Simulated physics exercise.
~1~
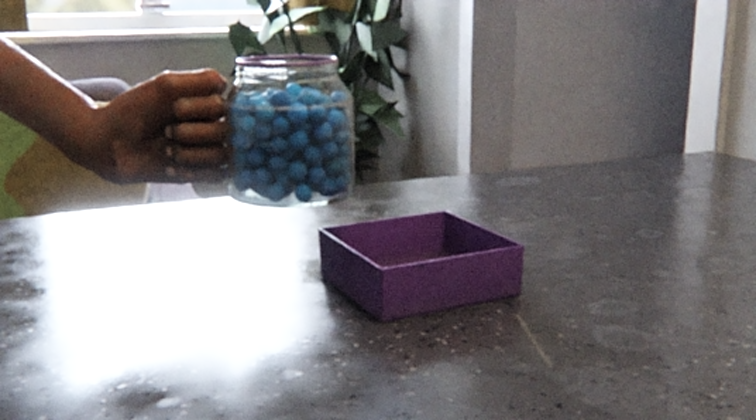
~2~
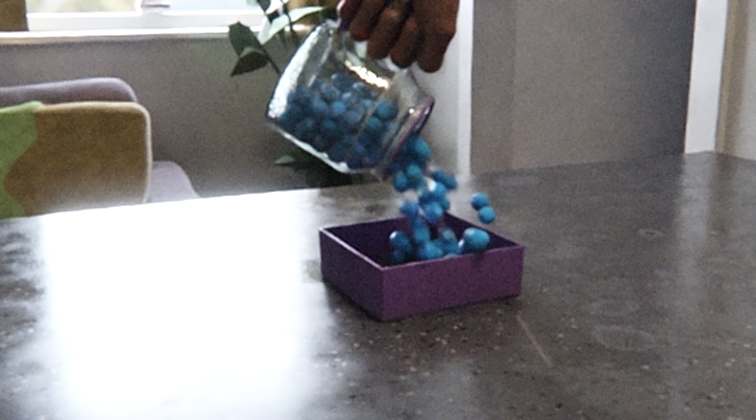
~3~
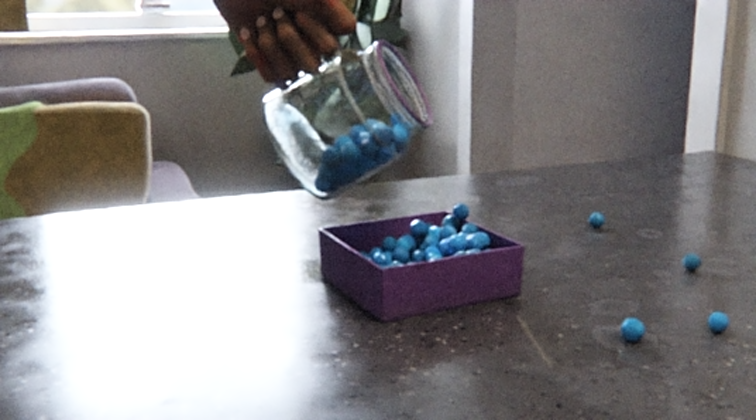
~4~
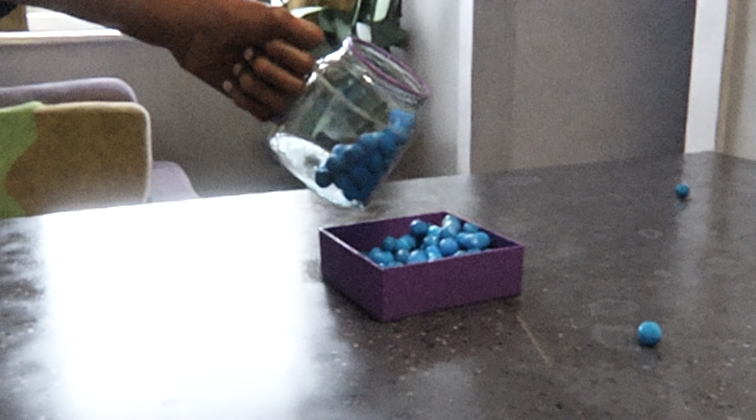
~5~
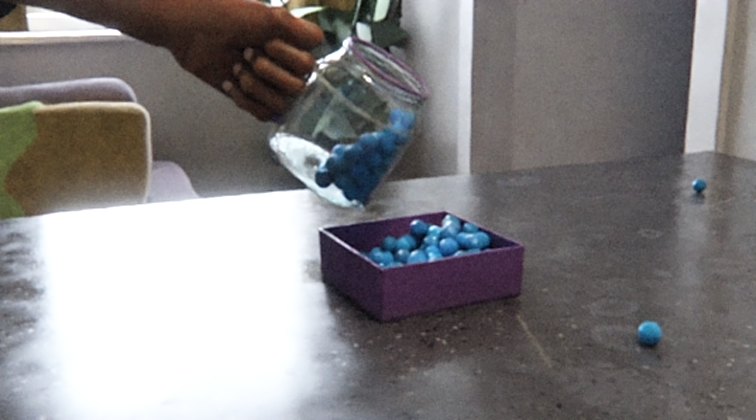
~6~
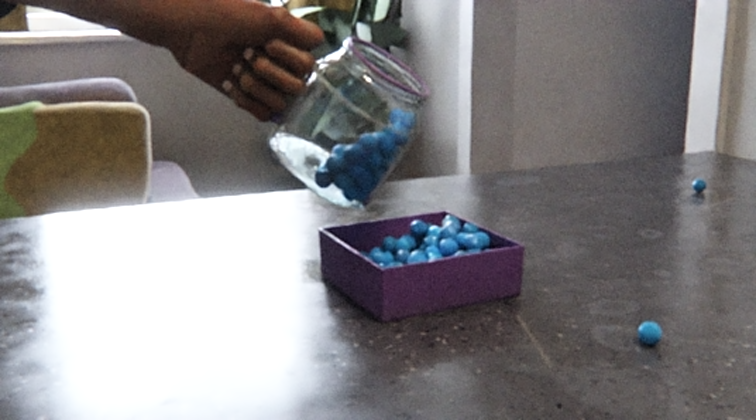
A glass jar of blue balls was lifted by a hand and tipped over a purple tin, spilling most of them in while a few bounced out across the table, then tilted partway back and held still, some balls still inside.
